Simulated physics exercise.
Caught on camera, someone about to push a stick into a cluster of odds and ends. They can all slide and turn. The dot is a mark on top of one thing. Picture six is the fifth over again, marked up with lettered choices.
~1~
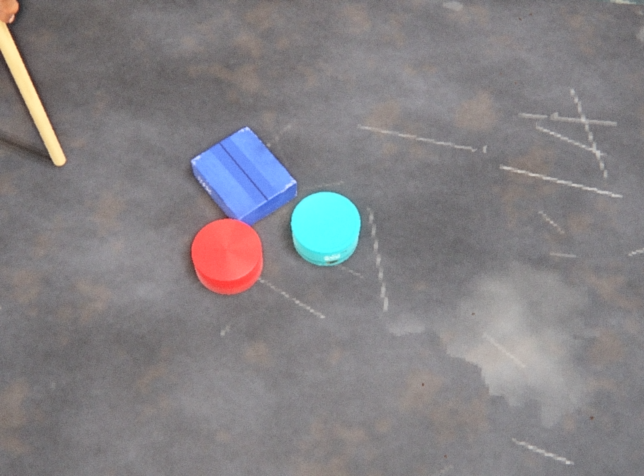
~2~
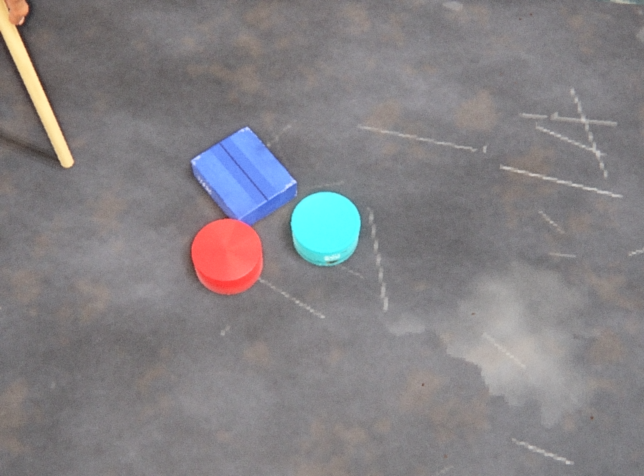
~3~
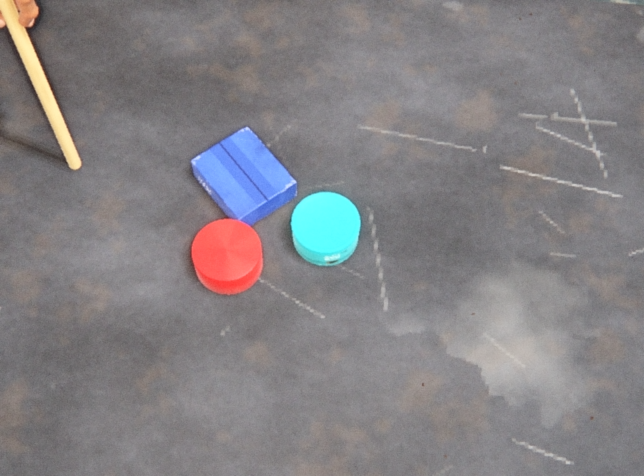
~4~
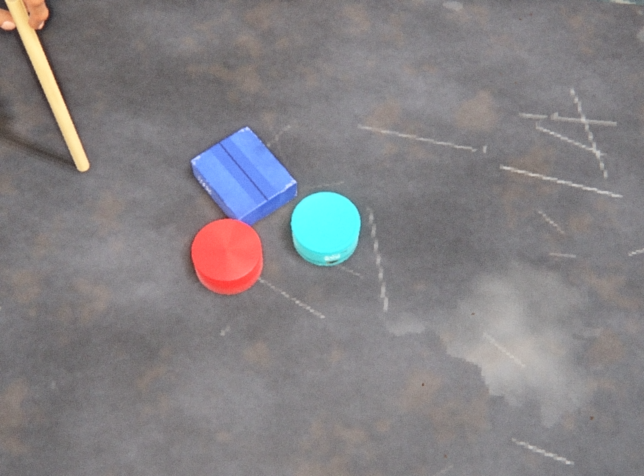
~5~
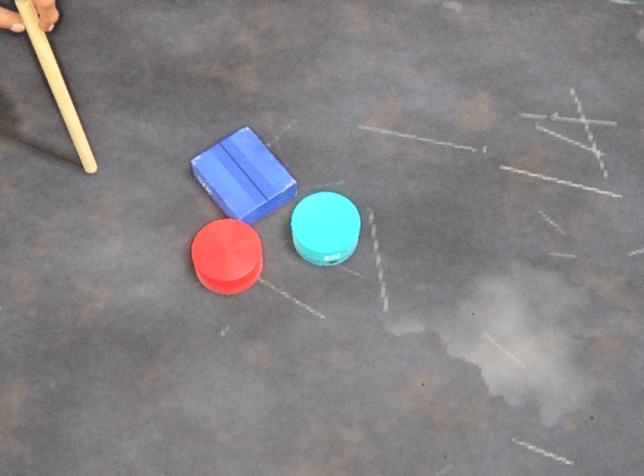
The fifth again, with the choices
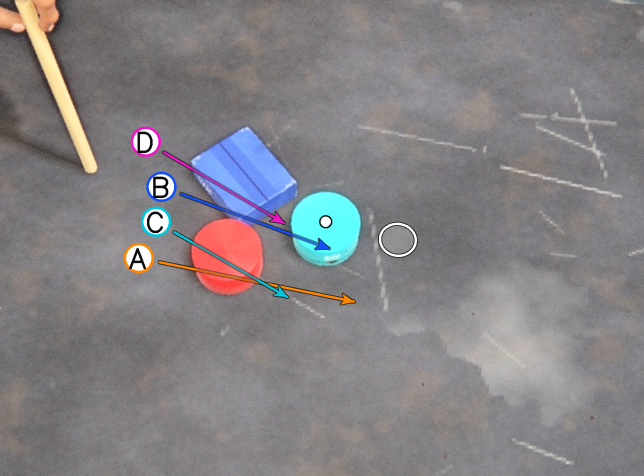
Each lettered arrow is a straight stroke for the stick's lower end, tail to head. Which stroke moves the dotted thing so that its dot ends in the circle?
The dot ends in the ring with D.
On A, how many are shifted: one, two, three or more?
Two.
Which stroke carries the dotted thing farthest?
D.
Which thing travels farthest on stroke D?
The blue box.
On the marked copy, A from (159, 262) to (354, 302); B from (181, 194) to (329, 248); C from (174, 232) to (288, 297); D from (164, 152) to (284, 223); the ring at (398, 239); the white dot at (326, 222).
Taking D. A third of the way, foot of the stick (207, 178); turquoise jar (326, 230); blue box (258, 183).
Two thirds of the way, foot of the stick (250, 204); turquoise jar (363, 243); blue box (303, 193).
When it is over, foot of the stick (284, 224); turquoise jar (396, 250); blue box (331, 196); the dot on the turquoise jar is in the ring.
As for the rest, A leaves the dotted thing at (349, 212); B leaves the dotted thing at (368, 234); C leaves the dotted thing at (326, 230).
